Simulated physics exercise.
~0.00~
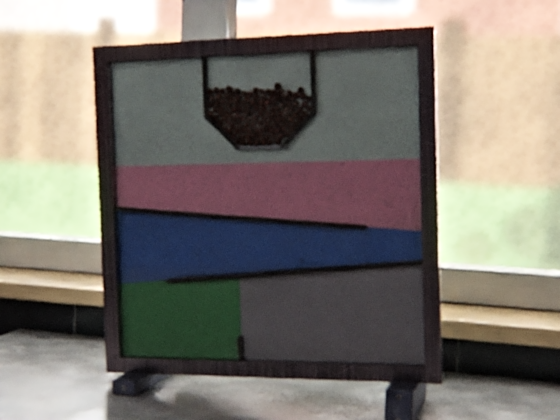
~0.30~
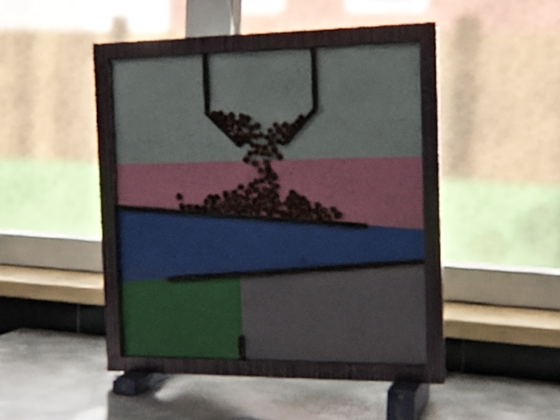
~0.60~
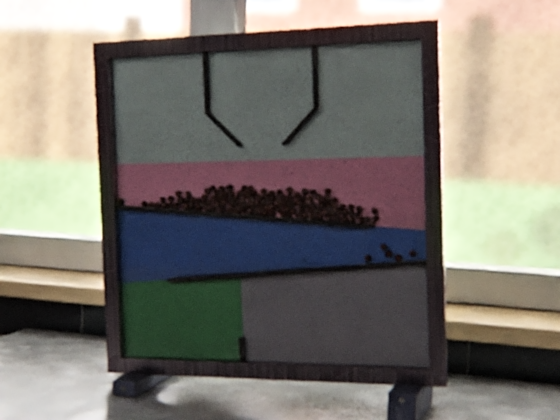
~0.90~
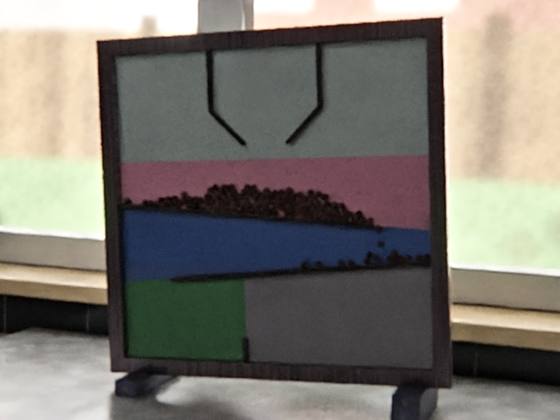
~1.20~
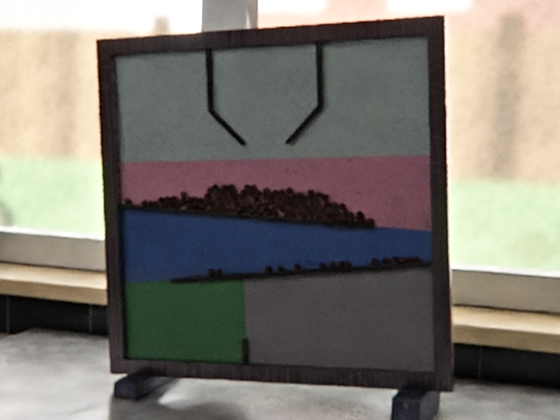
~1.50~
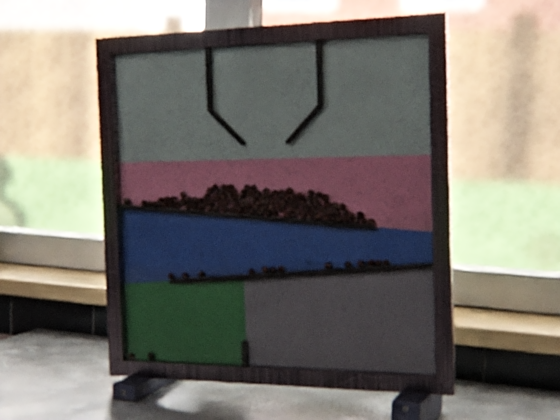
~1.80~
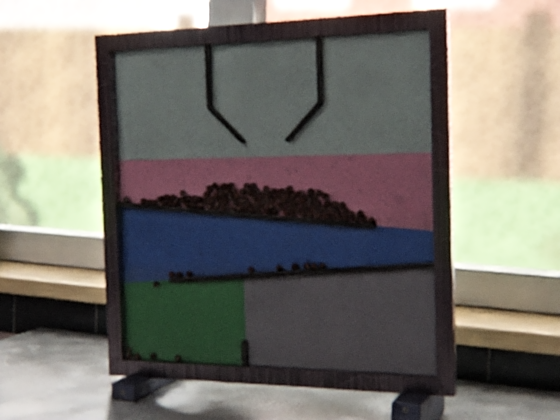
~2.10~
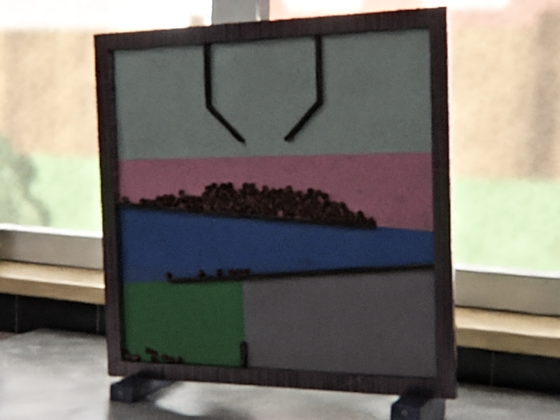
On a surface by a window, dark beads dropping from a hopper in a framed case, most piling on pink, some reaching green.
